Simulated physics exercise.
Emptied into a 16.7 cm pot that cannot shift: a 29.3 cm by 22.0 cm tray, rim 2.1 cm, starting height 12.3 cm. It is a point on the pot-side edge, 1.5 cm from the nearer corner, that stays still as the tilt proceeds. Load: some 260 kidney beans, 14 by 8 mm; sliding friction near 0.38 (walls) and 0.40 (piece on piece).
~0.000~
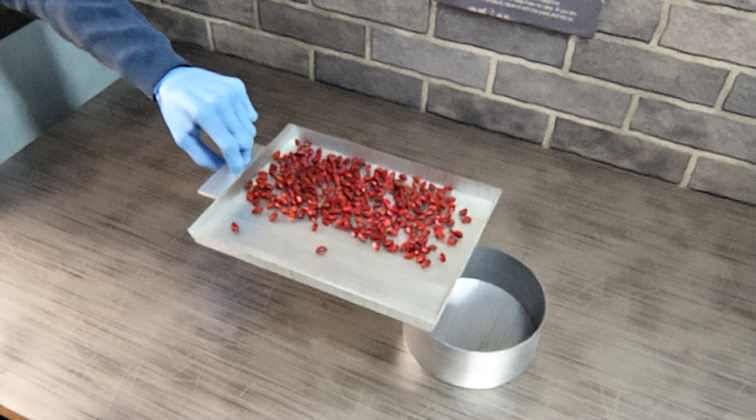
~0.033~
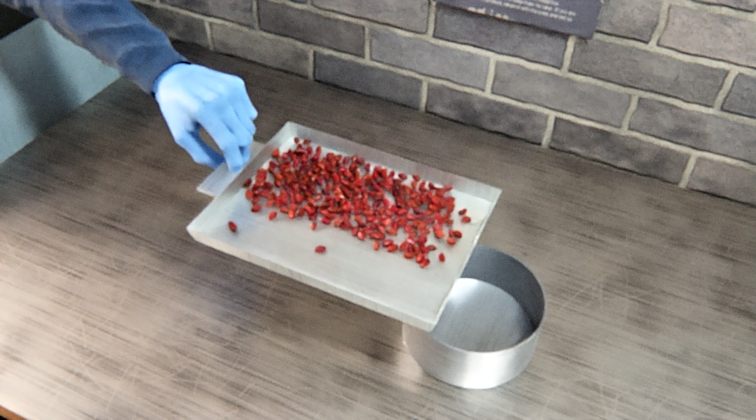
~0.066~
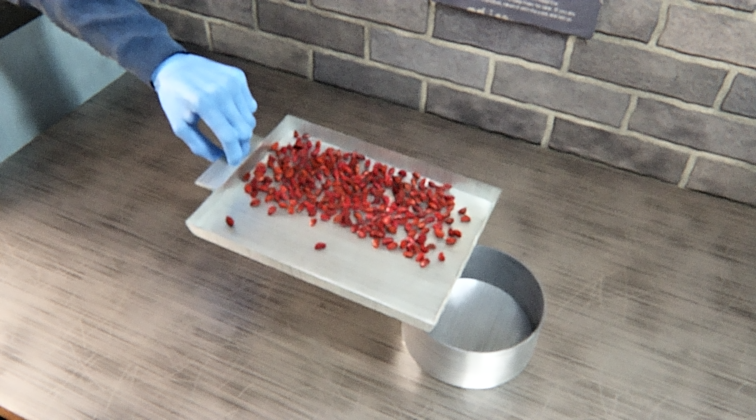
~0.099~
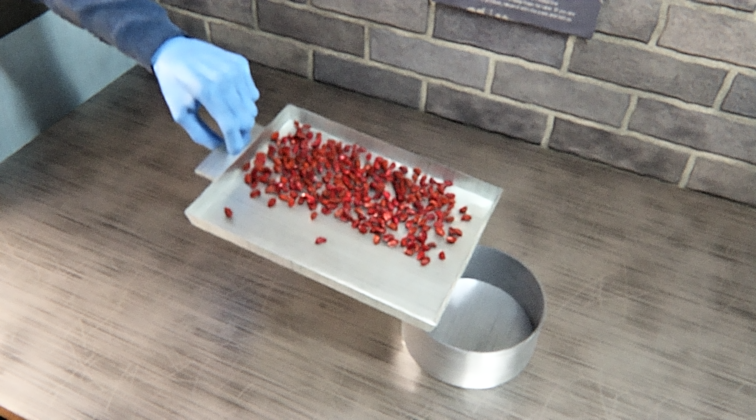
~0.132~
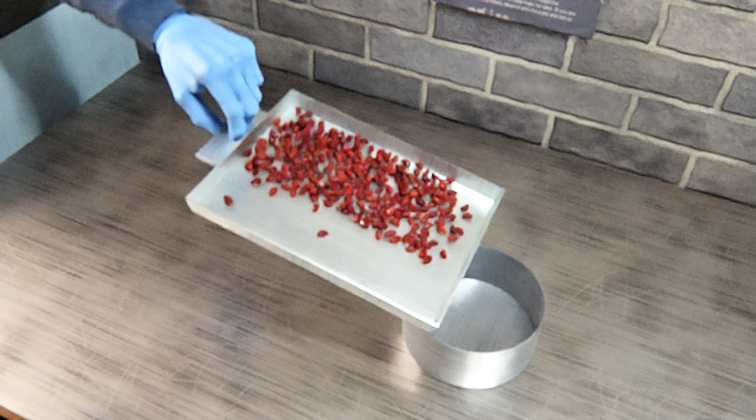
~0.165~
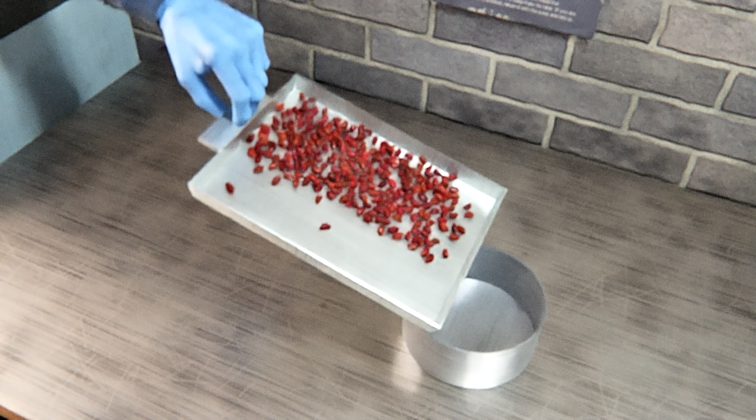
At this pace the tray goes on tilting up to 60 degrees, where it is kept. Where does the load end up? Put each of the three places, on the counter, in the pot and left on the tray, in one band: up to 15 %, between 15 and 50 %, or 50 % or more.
Counter: Between 15 and 50 %; pot: Between 15 and 50 %; tray: Between 15 and 50 %.
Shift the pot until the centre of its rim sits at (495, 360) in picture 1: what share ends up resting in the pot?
With the pot there, close to 35 per cent.
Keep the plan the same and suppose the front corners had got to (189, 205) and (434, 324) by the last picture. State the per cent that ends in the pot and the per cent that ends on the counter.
Pot 0, counter 80.
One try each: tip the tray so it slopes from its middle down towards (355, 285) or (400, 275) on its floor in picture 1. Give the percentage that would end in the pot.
Some 0 and 5 per cent.
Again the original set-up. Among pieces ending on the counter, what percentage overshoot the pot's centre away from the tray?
That works out to about 100 percent.
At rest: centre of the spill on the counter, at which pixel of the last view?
(574, 410), about.
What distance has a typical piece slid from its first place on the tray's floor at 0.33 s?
1 cm.
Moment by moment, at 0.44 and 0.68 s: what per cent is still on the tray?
First 100, then 55.
After 0.33 s, tilt 40 degrees; the tray holds 100 %, the pot 0 %.
After 0.44 s, tilt 55 degrees; the tray holds 100 %, the pot 0 %.
After 0.68 s, tilt 60 degrees; the tray holds 55 %, the pot 10 %.
In the end, at 2.0 s, counter 30 %, pot 30 %, tray 35 %.
